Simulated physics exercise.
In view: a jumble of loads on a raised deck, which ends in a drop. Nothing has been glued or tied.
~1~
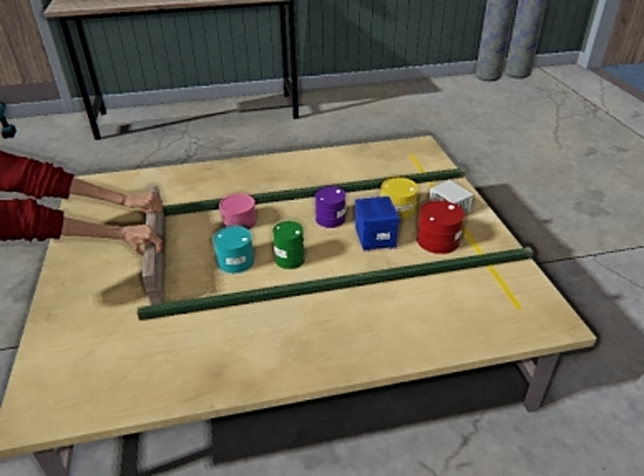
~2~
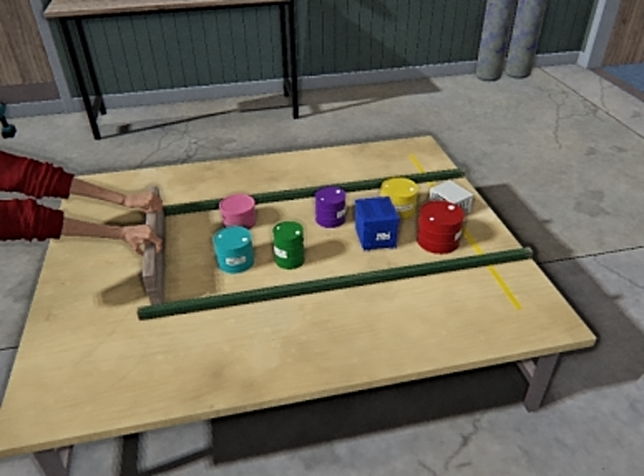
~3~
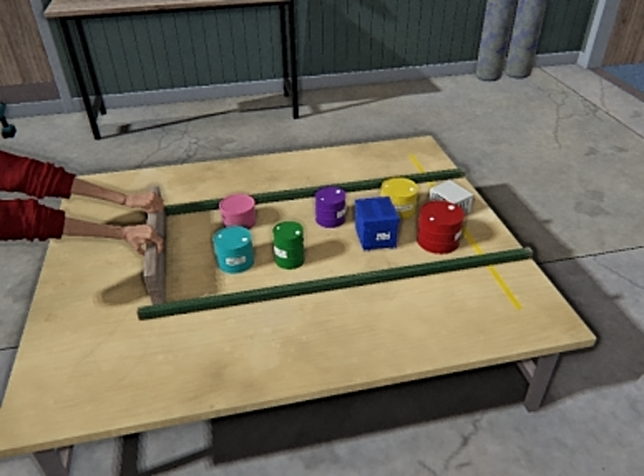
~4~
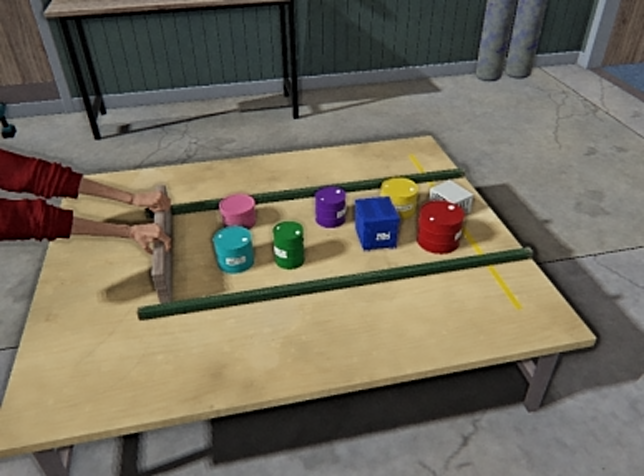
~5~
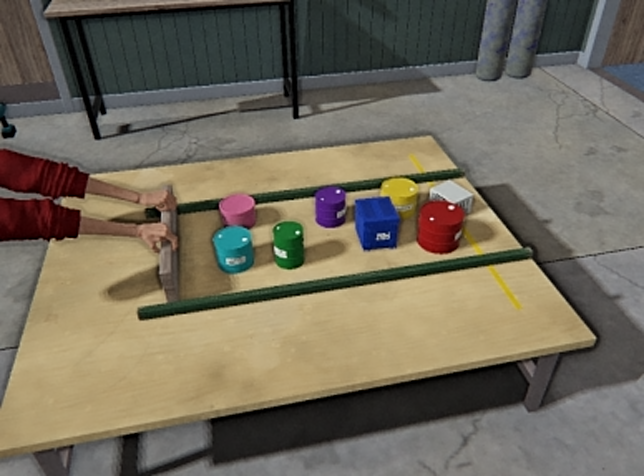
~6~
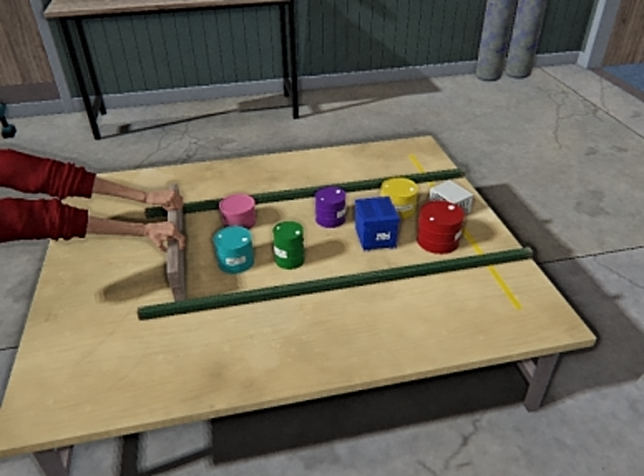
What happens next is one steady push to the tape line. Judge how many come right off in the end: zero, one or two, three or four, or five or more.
In the end, three or four come right off.
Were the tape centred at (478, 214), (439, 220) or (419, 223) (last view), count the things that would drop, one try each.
Try 1: 4; try 2: 2; try 3: 0.
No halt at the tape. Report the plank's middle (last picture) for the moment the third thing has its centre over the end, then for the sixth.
At (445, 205) for the third, at (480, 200) for the sixth.
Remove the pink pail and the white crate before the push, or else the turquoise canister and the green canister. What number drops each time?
Result, first then second: 3, 3.
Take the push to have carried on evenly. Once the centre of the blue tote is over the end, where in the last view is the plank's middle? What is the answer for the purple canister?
Middle: Roughly (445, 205); roughly (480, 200).
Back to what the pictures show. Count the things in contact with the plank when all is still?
4 touch it.
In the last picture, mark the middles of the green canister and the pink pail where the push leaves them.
Final positions: Near (492, 230); near (451, 179).
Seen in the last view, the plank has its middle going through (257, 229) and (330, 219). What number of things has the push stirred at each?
The counts are 3 and 5.
Soon after, none off yet; white crate at rest near (451, 201); red canister at rest near (440, 227); yellow canister at rest near (399, 199).
In the end, the number that fall off is three or four; gone, blue tote, yellow canister, red canister and white crate.
